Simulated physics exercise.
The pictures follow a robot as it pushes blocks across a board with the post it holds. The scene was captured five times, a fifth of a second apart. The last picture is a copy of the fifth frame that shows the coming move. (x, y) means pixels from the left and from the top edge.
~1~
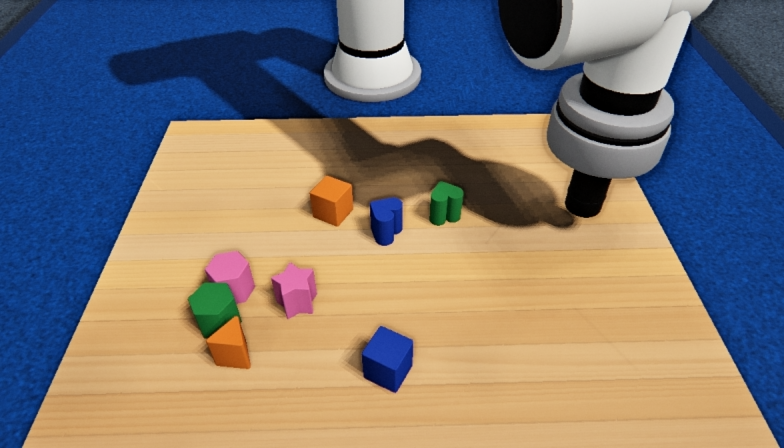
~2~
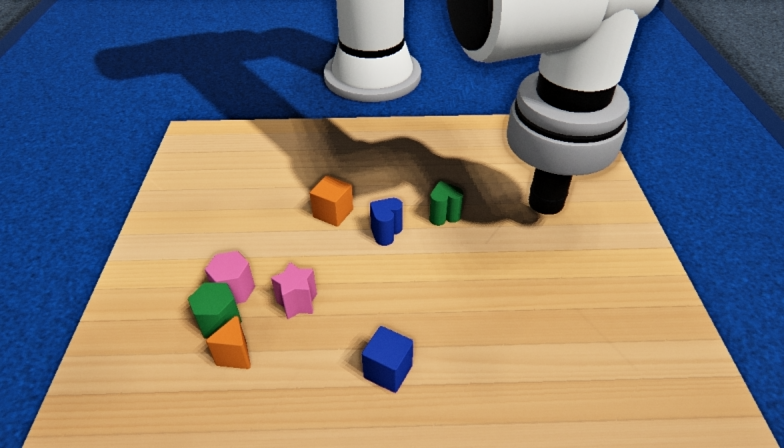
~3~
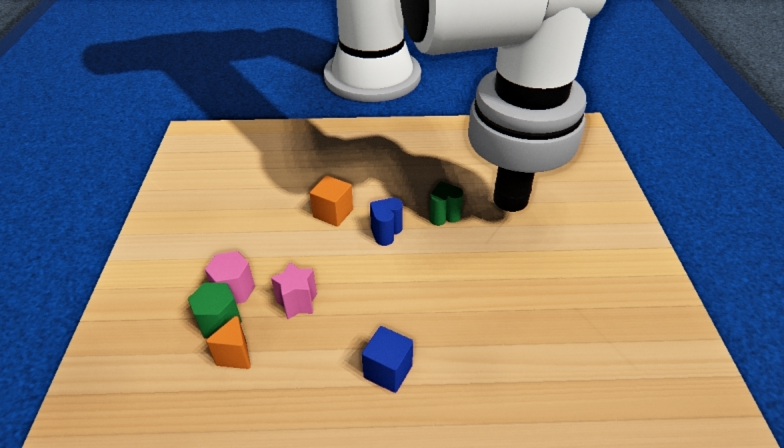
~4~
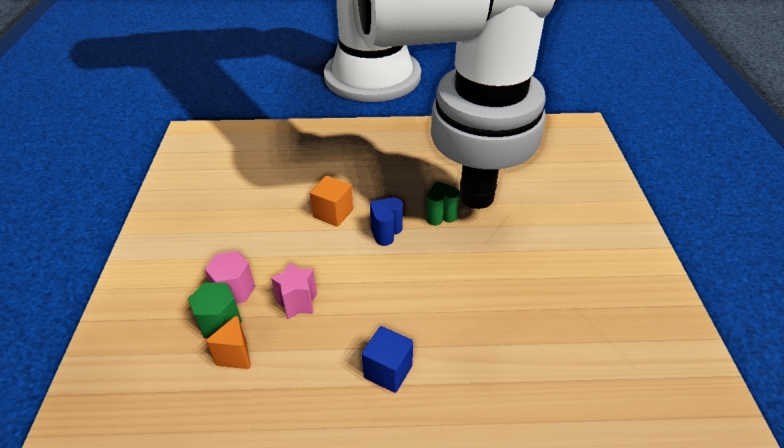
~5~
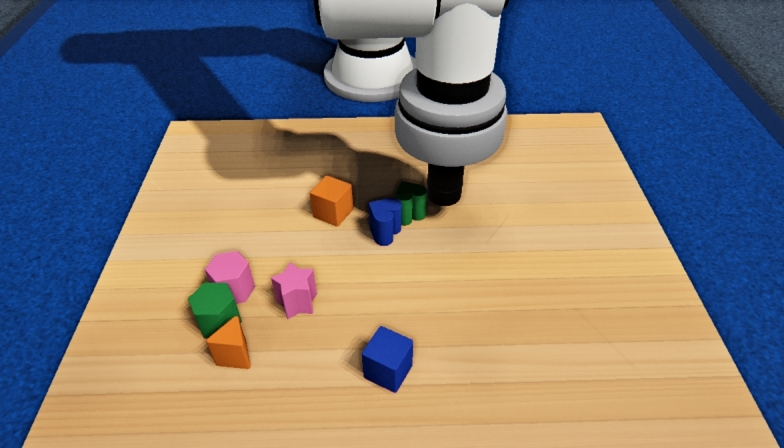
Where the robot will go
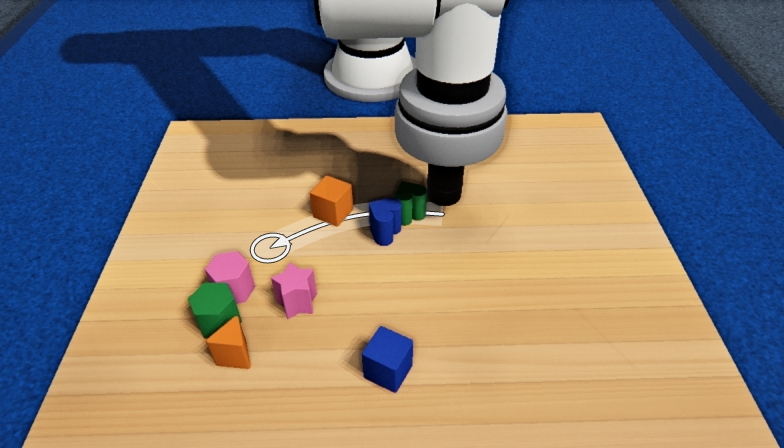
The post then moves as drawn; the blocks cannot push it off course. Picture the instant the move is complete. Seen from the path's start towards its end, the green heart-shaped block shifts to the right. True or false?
That is true.
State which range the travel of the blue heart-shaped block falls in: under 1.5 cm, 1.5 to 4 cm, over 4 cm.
I reckon it covers between 1.5 and 4 cm.
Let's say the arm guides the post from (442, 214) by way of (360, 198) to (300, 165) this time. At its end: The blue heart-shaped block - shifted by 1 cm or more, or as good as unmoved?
It moves.
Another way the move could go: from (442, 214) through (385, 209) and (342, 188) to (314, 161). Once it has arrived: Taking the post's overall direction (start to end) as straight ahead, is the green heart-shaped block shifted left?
That would be a yes.
The line goes from (442, 214) by way of (383, 213) and (326, 224) to (270, 248).
The first path, step by step. One third of the way, post at (382, 194); orange square piece at (316, 187), turned 20° anticlockwise; blue heart-shaped block at (371, 211), turned 50° anticlockwise; green heart-shaped block at (348, 185), turned 20° clockwise.
Two thirds of the way, post at (322, 206); orange square piece at (276, 181), turned 50° anticlockwise; blue heart-shaped block at (362, 214), turned 100° anticlockwise; green heart-shaped block at (305, 184), turned 110° clockwise.
At the end, post at (266, 229); pink six-sided block unmoved; orange square piece at (272, 180), turned 50° anticlockwise; blue heart-shaped block at (362, 214), turned 100° anticlockwise; green heart-shaped block at (301, 185), turned 130° clockwise.
